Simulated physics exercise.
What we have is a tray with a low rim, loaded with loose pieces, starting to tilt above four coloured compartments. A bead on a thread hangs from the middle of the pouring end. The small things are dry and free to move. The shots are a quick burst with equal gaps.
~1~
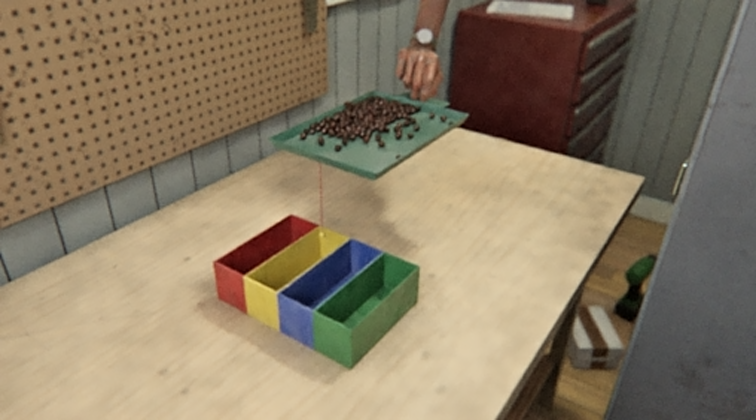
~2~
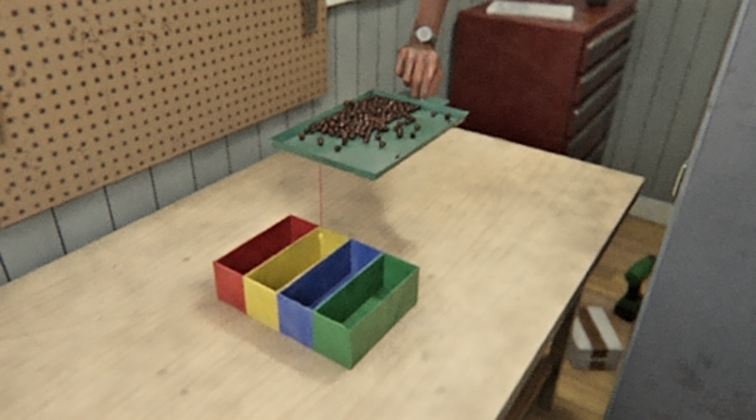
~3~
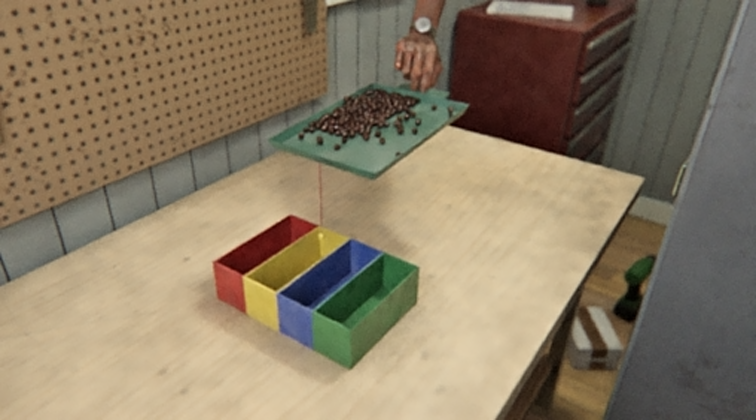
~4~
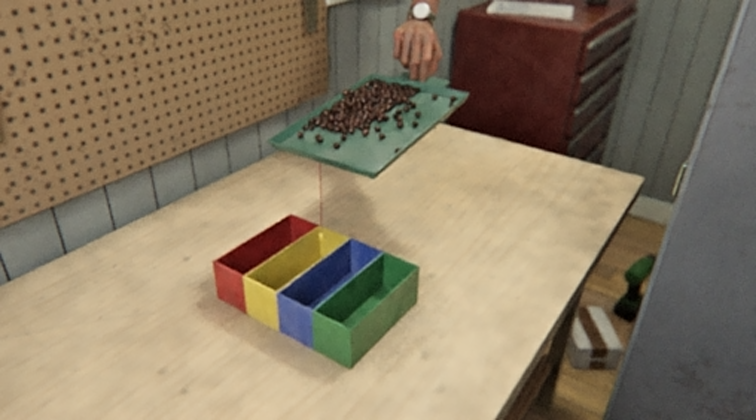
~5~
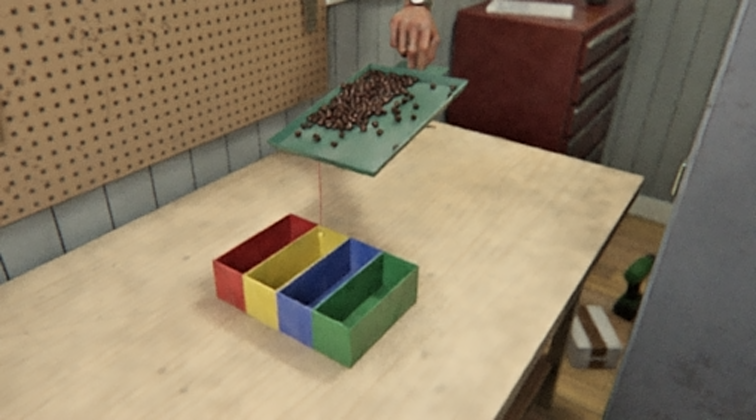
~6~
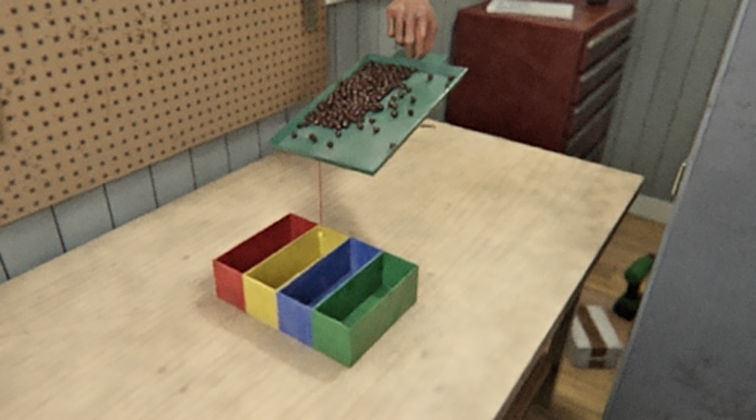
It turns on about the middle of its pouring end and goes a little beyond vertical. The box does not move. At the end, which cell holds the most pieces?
It favours the red compartment.
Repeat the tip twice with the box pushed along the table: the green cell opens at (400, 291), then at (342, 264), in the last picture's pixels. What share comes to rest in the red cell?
Near 30 % and 20 %.
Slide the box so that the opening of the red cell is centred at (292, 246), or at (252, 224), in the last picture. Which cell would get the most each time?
The first try: The red one. The second: Yellow.
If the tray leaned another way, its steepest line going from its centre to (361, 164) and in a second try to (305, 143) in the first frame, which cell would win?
One: The green one. Two: The red cell.
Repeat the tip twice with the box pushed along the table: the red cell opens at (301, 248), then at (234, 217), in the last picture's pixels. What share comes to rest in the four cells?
About 40 and 90 per cent.
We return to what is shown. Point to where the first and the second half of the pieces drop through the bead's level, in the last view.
At about (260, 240), then at (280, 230).
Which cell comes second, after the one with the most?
The runner-up: The yellow cell.
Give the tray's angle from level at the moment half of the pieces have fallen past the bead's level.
Near 65 degrees.
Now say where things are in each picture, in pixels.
Corners of the pouring end near (274, 138) and (375, 171), level; middle of the load near (366, 118), chocolate balls; bead on its thread near (322, 235); red cell near (231, 284); yellow cell near (262, 300); blue cell near (296, 318); green cell near (332, 337), in the first picture.
Corners of the pouring end near (273, 138) and (374, 171), level; middle of the load near (366, 117), in the second picture.
Corners of the pouring end near (273, 139) and (374, 171), tipped barely, lowest at the left corner; middle of the load near (366, 113), in the third picture.
Corners of the pouring end near (273, 140) and (373, 170), tipped a little, lowest at the left corner; middle of the load near (365, 106), in the fourth picture.
Corners of the pouring end near (272, 140) and (372, 169), tipped a little, lowest at the left corner; middle of the load near (363, 100), in the fifth picture.
Corners of the pouring end near (272, 140) and (371, 168), tipped clearly, lowest at the left corner; middle of the load near (361, 95), near half on the move; red cell near (230, 283); yellow cell near (261, 299); blue cell near (295, 316); green cell near (331, 335), in the sixth picture.
Shortly afterwards, tray tipped steeply; near a third on the tray; near a quarter in the red cell; a little in the yellow cell; only a few in the blue cell; only a few in the green cell; near a third falling or outside the box.
Next, tray tipped right over; near half in the red cell; near a quarter in the yellow cell; a little in the blue cell; only a few in the green cell; near a quarter falling or outside the box.
Some moments later, tray tipped past a quarter turn; near half in the red cell; near a quarter in the yellow cell; a little in the blue cell; near a quarter falling or outside the box.
In the end, tray tipped past a quarter turn; near half in the red cell; near a quarter in the yellow cell; a little in the blue cell; none at all in the green cell; near a quarter outside the box.
